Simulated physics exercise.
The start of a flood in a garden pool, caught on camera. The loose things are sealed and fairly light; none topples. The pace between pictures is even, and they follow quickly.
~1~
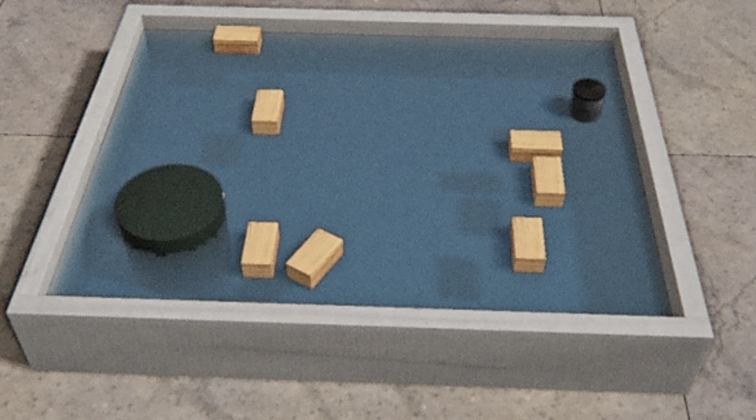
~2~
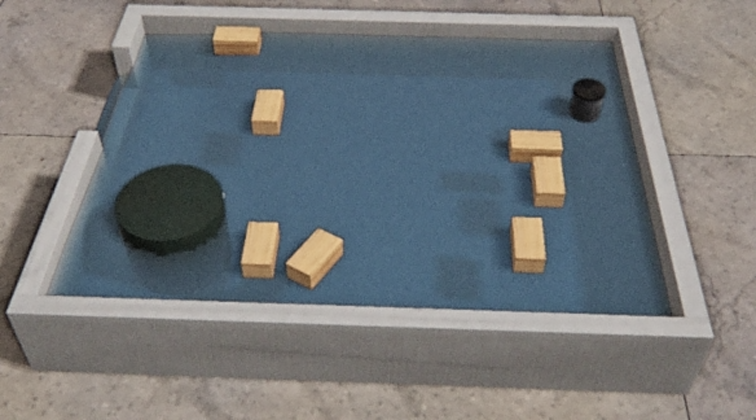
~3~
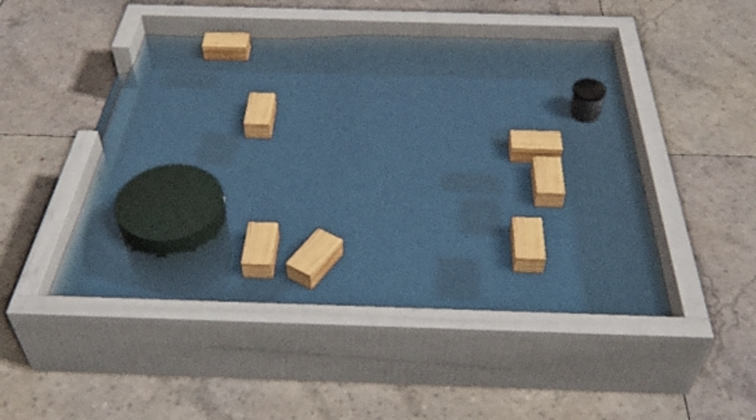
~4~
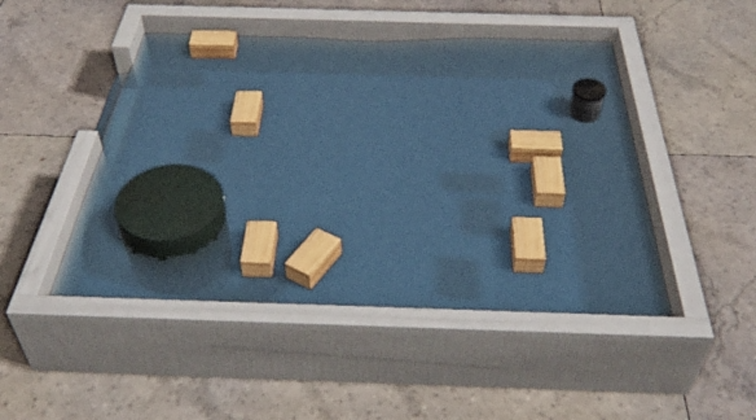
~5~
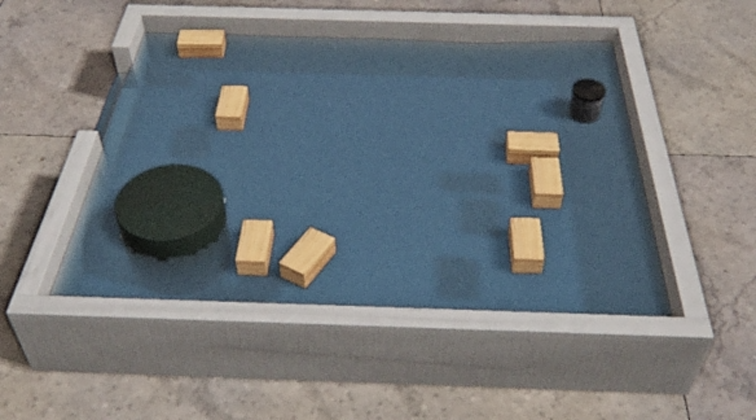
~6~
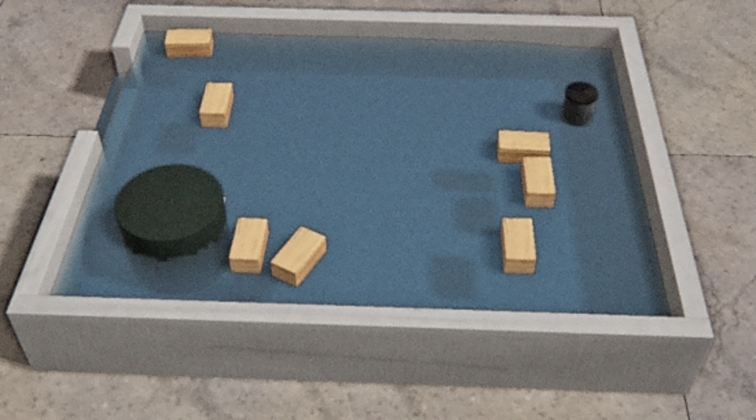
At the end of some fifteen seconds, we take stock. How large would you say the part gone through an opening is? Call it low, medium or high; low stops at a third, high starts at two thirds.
Low.
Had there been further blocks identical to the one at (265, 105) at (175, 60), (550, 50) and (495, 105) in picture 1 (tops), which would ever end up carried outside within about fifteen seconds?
In that order: Through, no, still in.
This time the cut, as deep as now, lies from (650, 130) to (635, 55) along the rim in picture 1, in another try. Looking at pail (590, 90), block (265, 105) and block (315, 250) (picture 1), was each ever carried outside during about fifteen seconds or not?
Taking each in turn, I'd say carried off, stuck within and stuck within.
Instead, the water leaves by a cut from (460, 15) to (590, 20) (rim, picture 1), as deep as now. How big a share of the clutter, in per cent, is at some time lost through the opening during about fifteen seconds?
40 per cent.
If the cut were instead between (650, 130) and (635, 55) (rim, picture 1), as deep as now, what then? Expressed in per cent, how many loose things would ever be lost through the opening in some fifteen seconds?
It comes to about 50 per cent.
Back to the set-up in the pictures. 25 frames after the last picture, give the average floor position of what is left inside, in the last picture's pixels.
I'd put it around pixel (417, 224).
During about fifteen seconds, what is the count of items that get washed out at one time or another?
The answer is 2.
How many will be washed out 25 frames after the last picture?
Tally: 2.
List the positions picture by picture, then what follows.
In the first picture, a block at (267, 105), afloat; a block at (237, 33) floats; 0 of 8 have shifted.
In the second picture, a block at (267, 105) floats; a block at (237, 34) floats; 0 of 8 have shifted.
In the third picture, a block at (260, 108), afloat, close to its start; a block at (226, 40), afloat, close to its start; 2 of 8 have shifted.
In the fourth picture, a block at (246, 107) floats, close to its start; a block at (213, 38) floats, close to its start; 2 of 8 have shifted.
In the fifth picture, a block at (231, 101), afloat, close to its start; a block at (201, 37), afloat, close to its start; 4 of 8 have shifted.
In the sixth picture, a block at (216, 98), afloat, a stride from its start; a block at (188, 36) floats, a stride from its start; 7 of 8 have shifted.
A moment on, 0 of 8 are out; 8 afloat.
Next, 2 of 8 are out; 6 afloat.
Later, 2 of 8 are out; 6 afloat.
In the end, 2 of 8 are out; 6 afloat.
